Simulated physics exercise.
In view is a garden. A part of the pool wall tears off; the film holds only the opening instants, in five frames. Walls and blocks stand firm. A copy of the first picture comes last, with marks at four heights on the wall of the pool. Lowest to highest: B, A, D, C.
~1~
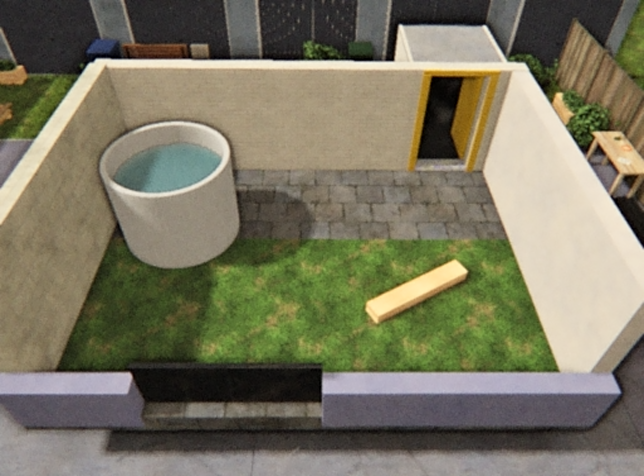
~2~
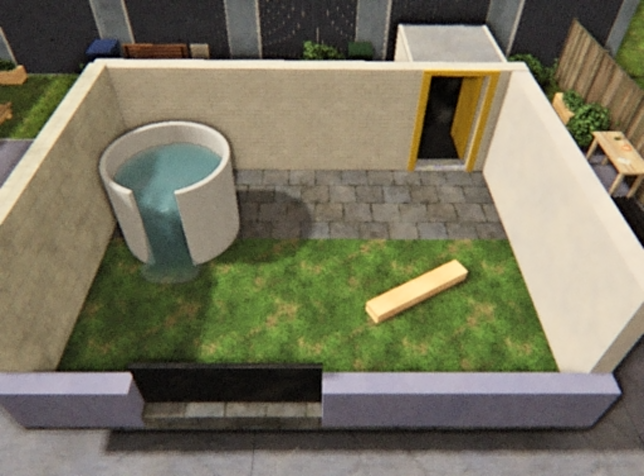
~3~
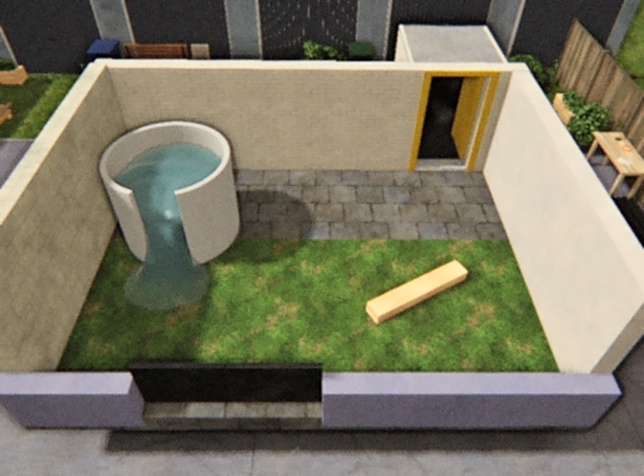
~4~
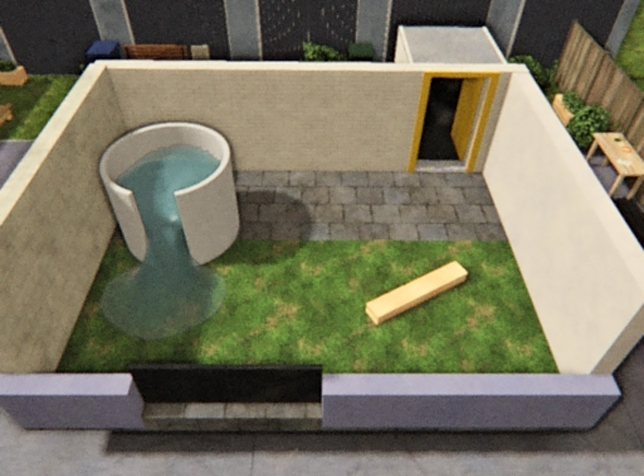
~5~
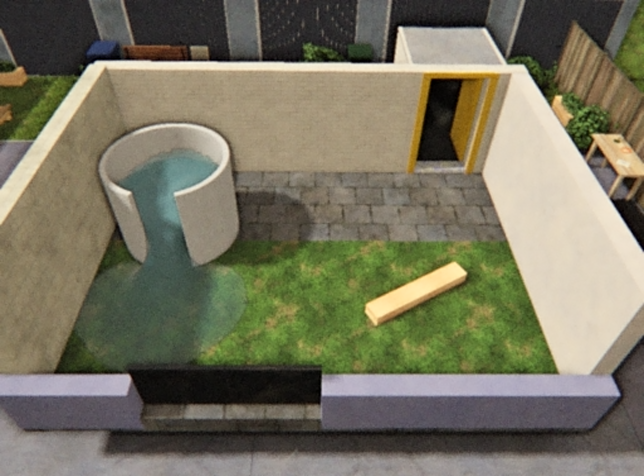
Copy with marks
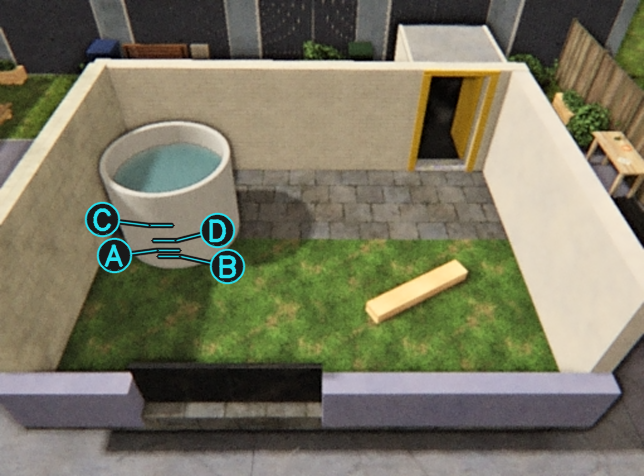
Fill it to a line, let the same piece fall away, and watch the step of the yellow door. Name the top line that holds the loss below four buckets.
Go for C.
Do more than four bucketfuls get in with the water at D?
No.
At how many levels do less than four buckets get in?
All of the four.
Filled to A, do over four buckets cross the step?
No, not at all.
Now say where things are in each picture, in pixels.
Water in the pool at rest, its middle at (170, 174); foot of the yellow doorway at (440, 171); shut gate at (228, 370).
Water covers 1 % of the ground and shows as far out as (145, 268).
Water covers 3 % of the ground and shows as far out as (136, 299).
Water covers 6 % of the ground and shows as far out as (148, 334).
Water covers 12 % of the ground and shows as far out as (89, 334).
On the marked copy, A at (168, 250); B at (169, 256); C at (160, 225); D at (165, 240); from the bottom up B, A, D, C.
With A, nothing gets over.
With B, nothing gets over.
With C, a splash gets over, under a bucket.
With D, nothing gets over.
